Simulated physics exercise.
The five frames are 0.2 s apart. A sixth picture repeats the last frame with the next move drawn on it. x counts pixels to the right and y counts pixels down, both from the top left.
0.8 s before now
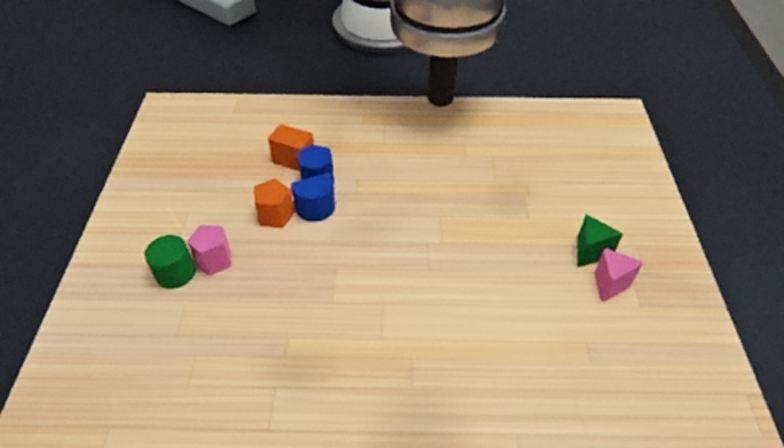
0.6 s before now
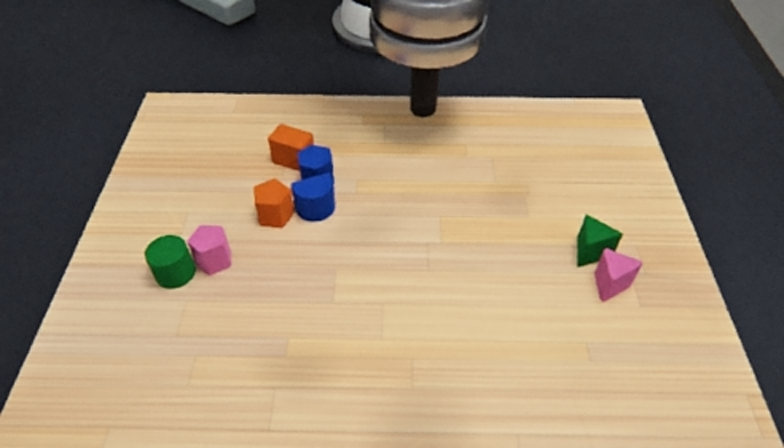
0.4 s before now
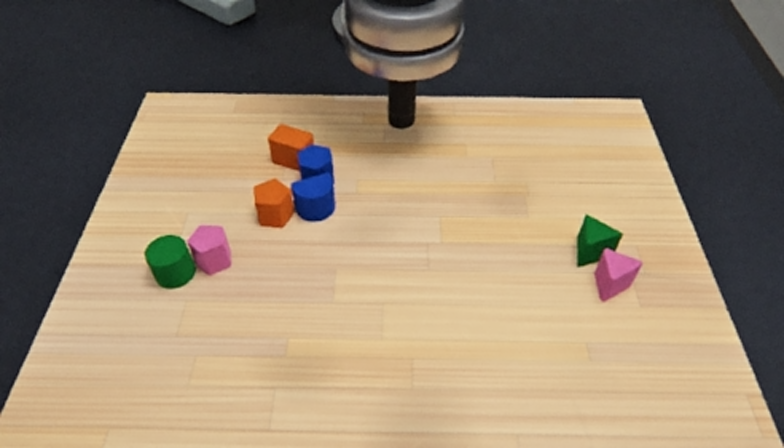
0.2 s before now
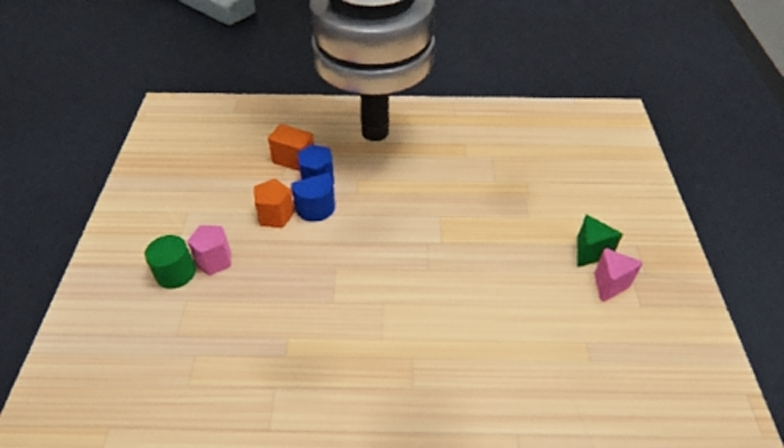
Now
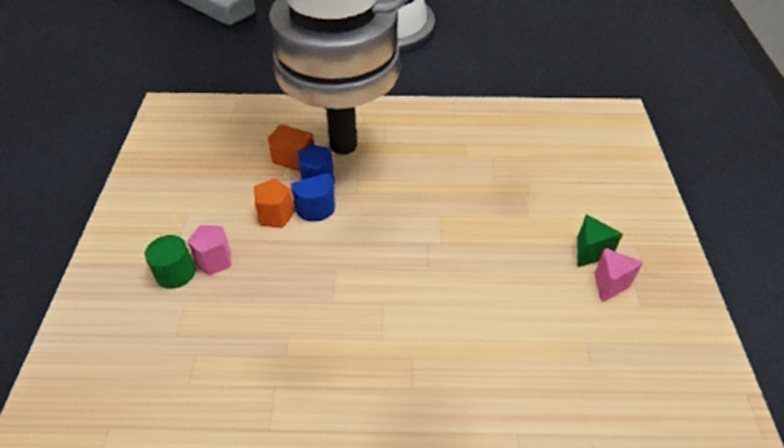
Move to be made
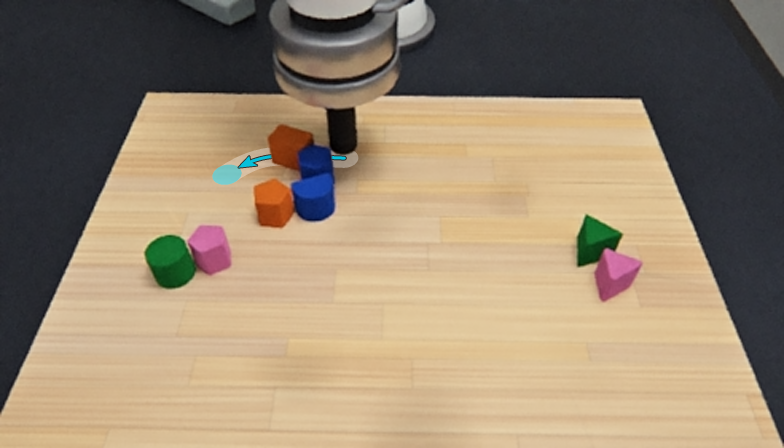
A robot arm moves its dark peg left and nearer the blue blocks, which stay still.
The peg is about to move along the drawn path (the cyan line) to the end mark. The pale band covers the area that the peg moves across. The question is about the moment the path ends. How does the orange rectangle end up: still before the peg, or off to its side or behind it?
I predict the peg still has it in front.
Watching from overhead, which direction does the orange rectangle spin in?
The block turns counter-clockwise.
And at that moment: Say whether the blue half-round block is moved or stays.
At the end of the path, it will still be in place.
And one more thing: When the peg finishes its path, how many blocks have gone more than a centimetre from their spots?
It displaces one.
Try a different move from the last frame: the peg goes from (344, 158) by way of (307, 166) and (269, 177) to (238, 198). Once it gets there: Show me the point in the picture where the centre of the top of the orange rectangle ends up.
Put as a pixel place, it's (232, 139).
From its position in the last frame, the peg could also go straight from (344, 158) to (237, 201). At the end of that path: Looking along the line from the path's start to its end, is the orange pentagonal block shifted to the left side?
Final answer: Yes.
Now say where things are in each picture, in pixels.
In the first frame, peg's lower end (440, 100); orange rectangle (290, 136); blue half-round block (314, 186); blue hexagonal block (315, 156).
In the second frame, peg (423, 110); blocks still.
In the third frame, peg (402, 121); blocks still.
In the fourth frame, peg (375, 134); blocks still.
In the fifth frame, peg (344, 146); orange rectangle (290, 136); blue half-round block (314, 186); blue hexagonal block (315, 156).
Drawn move, from (344, 158) through (304, 156) and (264, 158) to (227, 175).
What follows on the original path. One third of the way, peg (302, 145); orange rectangle (264, 138), turned 15° anticlockwise.
Two thirds of the way, peg (261, 146); orange rectangle (226, 147), turned 45° anticlockwise.
At the end, peg (224, 163); orange rectangle (188, 165), turned 55° anticlockwise; blue half-round block still; blue hexagonal block still.
